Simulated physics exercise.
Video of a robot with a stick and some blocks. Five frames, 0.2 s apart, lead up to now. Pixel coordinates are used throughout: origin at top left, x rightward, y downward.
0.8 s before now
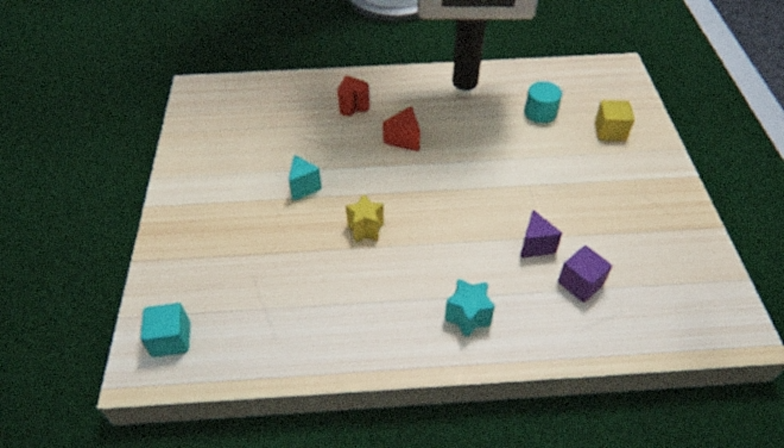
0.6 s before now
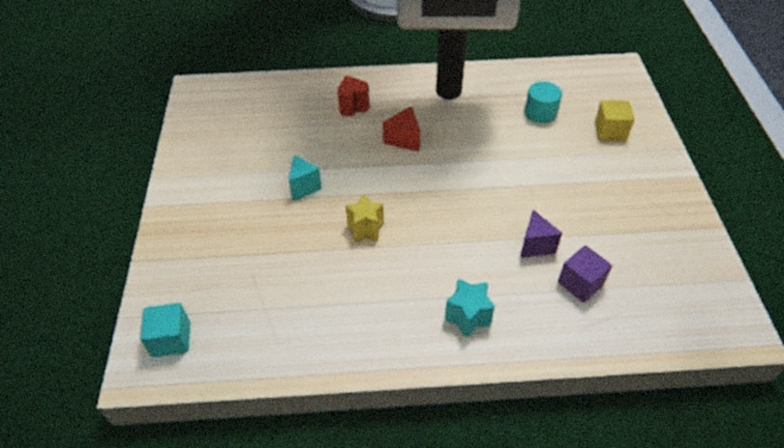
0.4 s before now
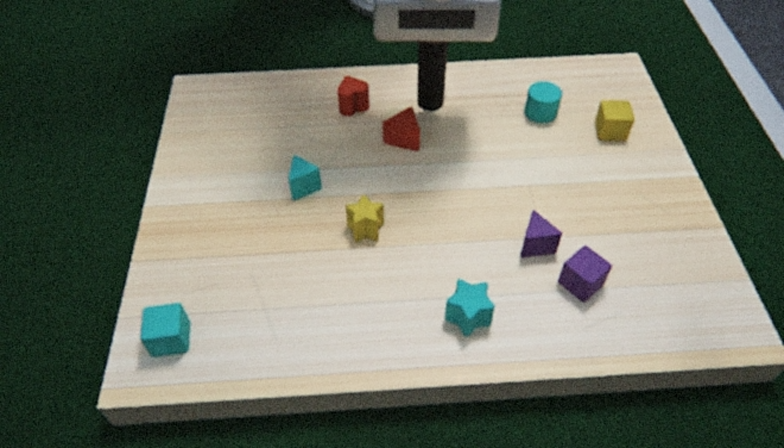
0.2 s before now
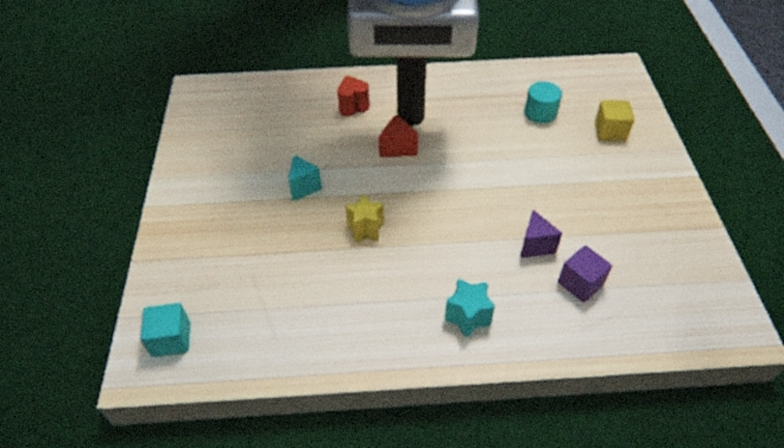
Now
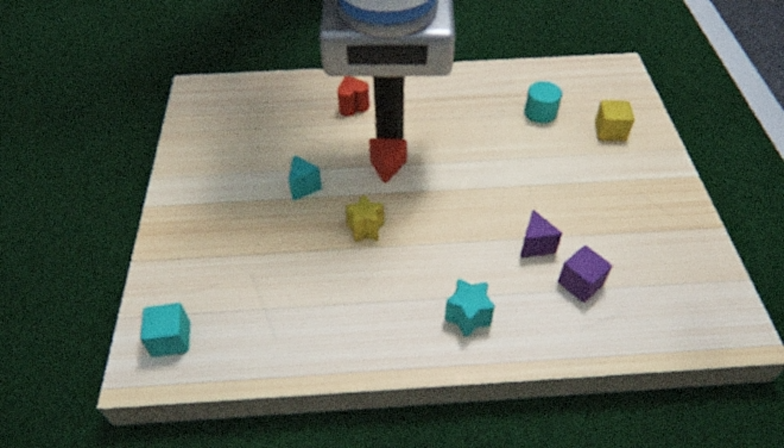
We see a robot's dark stick move down and left over a wooden board of colourful blocks, reach the red three-sided block, and push it a short way toward the yellow star, turning it, while the other blocks stay still.
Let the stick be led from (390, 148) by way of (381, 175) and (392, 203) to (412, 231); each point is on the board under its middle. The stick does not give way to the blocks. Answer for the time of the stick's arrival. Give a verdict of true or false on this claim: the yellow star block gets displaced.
The claim holds.
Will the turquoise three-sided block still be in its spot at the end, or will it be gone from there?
The turquoise three-sided block will stay where it is.
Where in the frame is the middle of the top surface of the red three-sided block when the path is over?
When the path ends, it will be at (390, 228).
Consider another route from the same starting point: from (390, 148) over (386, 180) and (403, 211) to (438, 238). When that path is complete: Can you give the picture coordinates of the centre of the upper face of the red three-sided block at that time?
Around pixel (392, 216).
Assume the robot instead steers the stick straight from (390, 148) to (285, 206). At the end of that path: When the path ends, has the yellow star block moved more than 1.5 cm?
It seems not.
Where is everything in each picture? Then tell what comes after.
In the first frame, stick tip (465, 82); block tops, turquoise three-sided block (301, 167); yellow star block (365, 209); red three-sided block (404, 119).
In the second frame, stick (449, 91); blocks unchanged.
In the third frame, stick (430, 103); blocks unchanged.
In the fourth frame, stick (411, 117); red three-sided block (398, 127).
In the fifth frame, stick (390, 136); turquoise three-sided block (301, 167); yellow star block (365, 209); red three-sided block (387, 146).
The first path, step by step. One third of the way, stick (380, 163); red three-sided block (378, 175).
Two thirds of the way, stick (392, 191); yellow star block (358, 222), turned 40° clockwise; red three-sided block (384, 204), turned 15° clockwise.
At the end, stick (412, 219); turquoise three-sided block in place; yellow star block (355, 228), turned 75° clockwise; red three-sided block (390, 228), turned 50° clockwise.
